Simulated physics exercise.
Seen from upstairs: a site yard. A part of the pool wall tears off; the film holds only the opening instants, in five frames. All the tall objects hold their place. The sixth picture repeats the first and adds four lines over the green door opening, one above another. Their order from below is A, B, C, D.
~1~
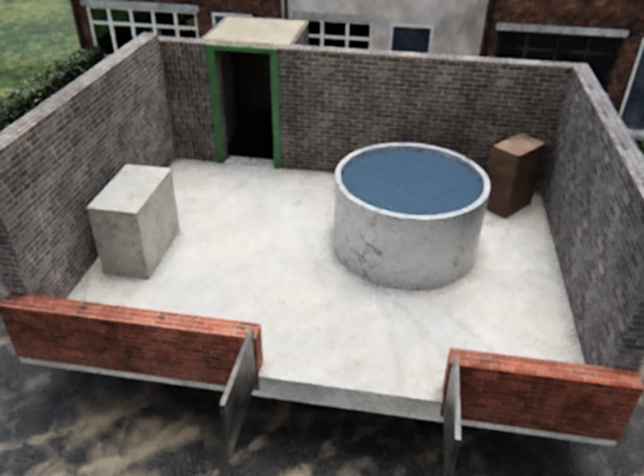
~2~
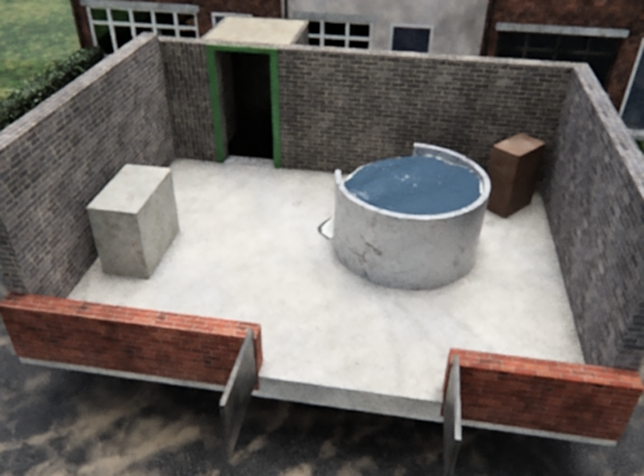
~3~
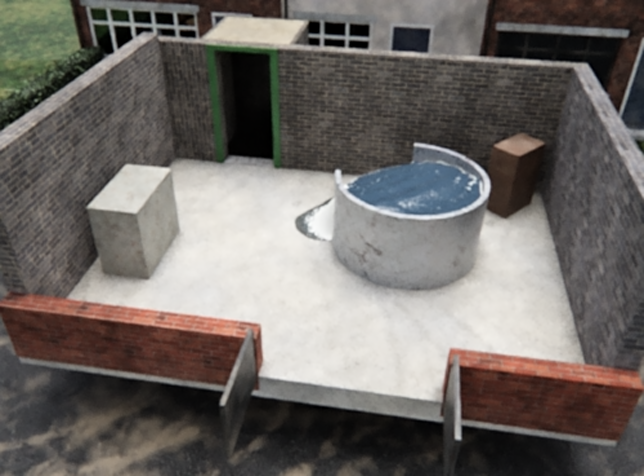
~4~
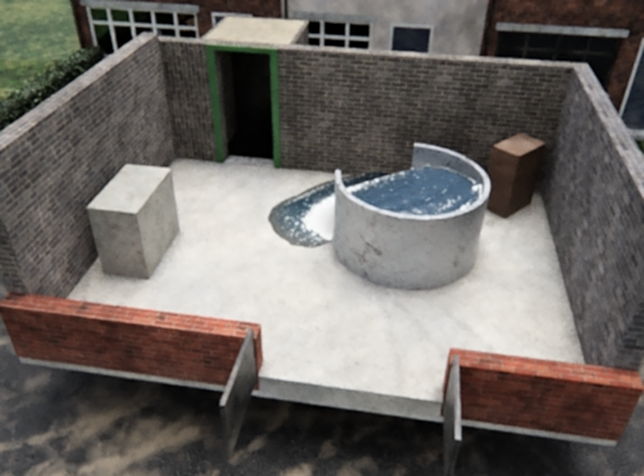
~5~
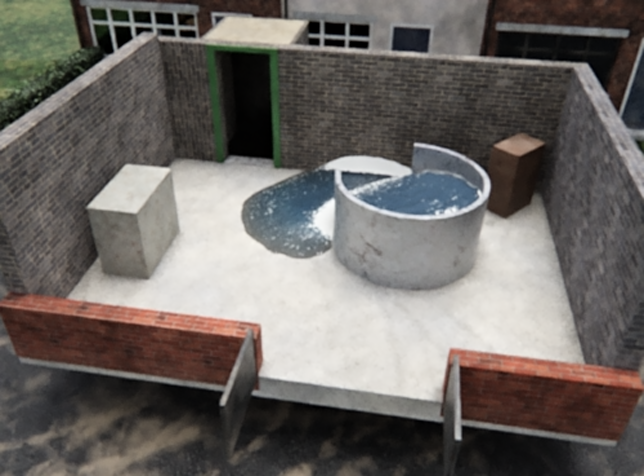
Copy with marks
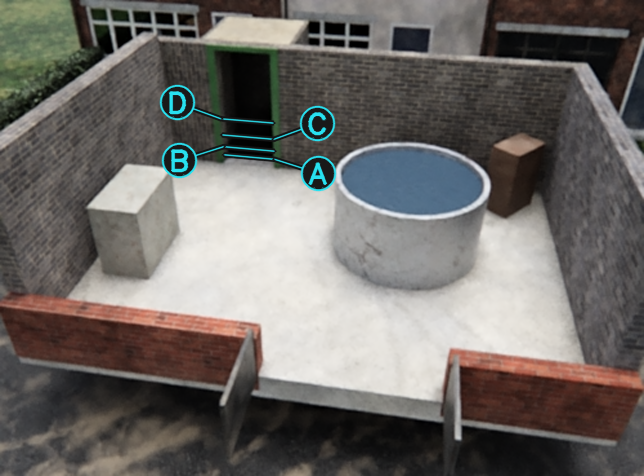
The video shows a walled yard with a round tank of still water; a back section of its wall disappears, and water pours out toward the left, spreading across the pale ground in front of the green doorway.
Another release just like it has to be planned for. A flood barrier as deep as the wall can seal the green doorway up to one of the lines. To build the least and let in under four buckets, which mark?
Use line B.
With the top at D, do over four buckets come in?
No, that is safe.
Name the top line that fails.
That would be A.
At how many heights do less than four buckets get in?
Three of them.
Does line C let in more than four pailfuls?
No, that is safe.
On the marked copy, A at (249, 157); B at (248, 148); C at (248, 137); D at (246, 120); from the bottom up A, B, C, D.
With A, about 11 bucketfuls get in.
With B, a splash gets over, under a bucket.
With C, nothing gets over.
With D, nothing gets over.
